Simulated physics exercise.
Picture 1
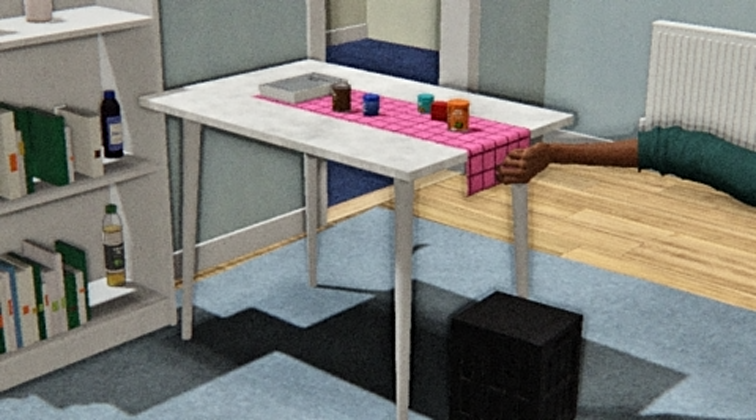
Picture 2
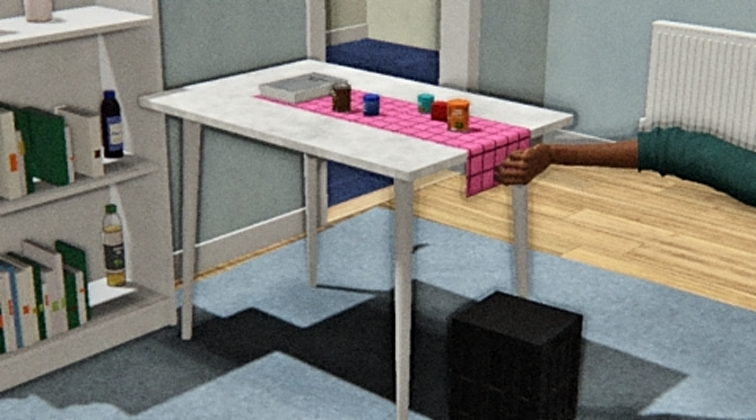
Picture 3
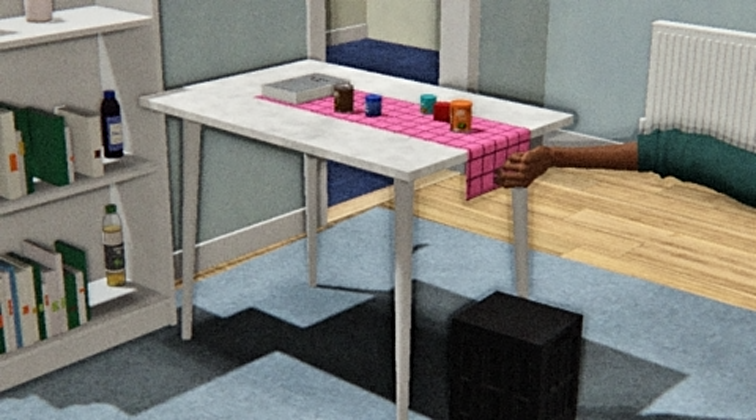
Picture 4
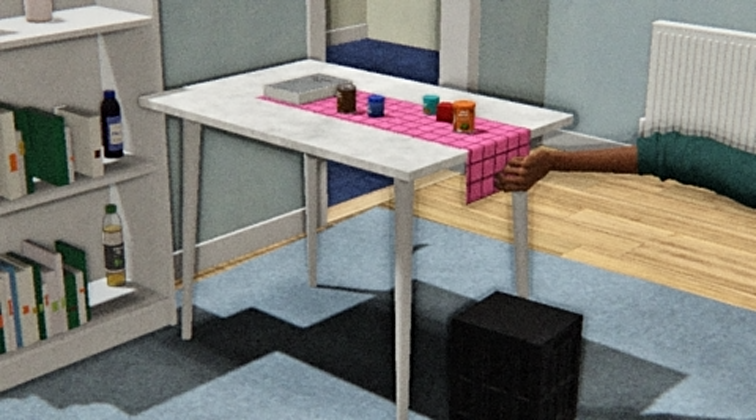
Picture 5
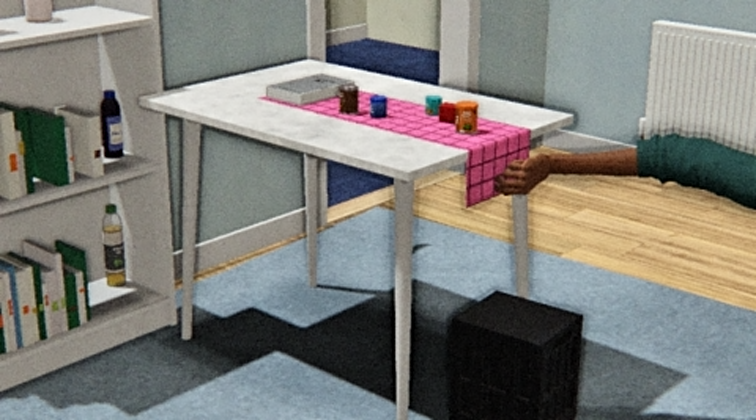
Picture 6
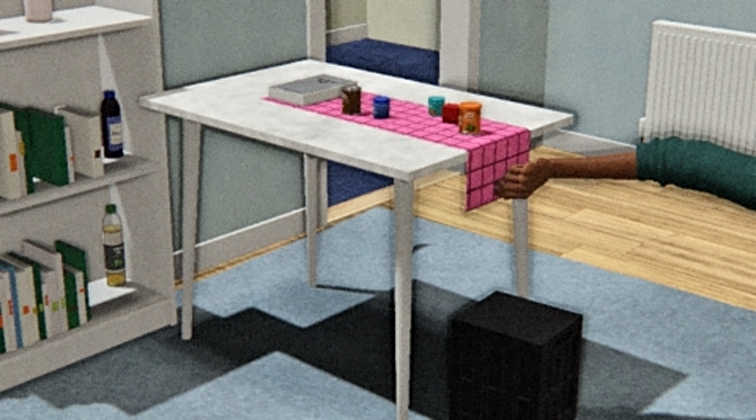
A hand slowly pulling the hanging end of a pink checked cloth downward, the small pots on it shifting slightly right.
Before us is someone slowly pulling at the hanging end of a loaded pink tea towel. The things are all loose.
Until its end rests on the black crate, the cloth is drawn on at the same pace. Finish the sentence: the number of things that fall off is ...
... three.
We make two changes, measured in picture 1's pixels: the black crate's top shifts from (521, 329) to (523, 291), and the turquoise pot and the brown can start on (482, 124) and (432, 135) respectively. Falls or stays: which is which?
As for the turquoise pot, it leaves the top; as for the brown can, it leaves the top.
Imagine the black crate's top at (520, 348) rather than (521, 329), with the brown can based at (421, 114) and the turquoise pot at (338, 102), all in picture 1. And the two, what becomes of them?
Brown can: Lost; turquoise pot: Safe.
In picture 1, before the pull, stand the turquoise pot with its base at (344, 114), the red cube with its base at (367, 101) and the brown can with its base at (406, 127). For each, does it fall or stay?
Each in turn: The turquoise pot stays aloft, the red cube stays aloft, the brown can goes down.
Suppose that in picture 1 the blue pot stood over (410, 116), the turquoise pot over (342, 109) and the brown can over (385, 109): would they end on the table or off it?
Briefly: Blue pot drops; turquoise pot stays; brown can stays.
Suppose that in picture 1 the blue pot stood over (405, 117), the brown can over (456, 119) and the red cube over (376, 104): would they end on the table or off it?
Short version: Blue pot drops, brown can drops, red cube stays.
A little later, hem near (497, 247); orange can gone.
Next, hem near (497, 296); orange can and red cube gone.
When it is over, hem on the crate; orange can, red cube and turquoise pot gone. It carries off three.
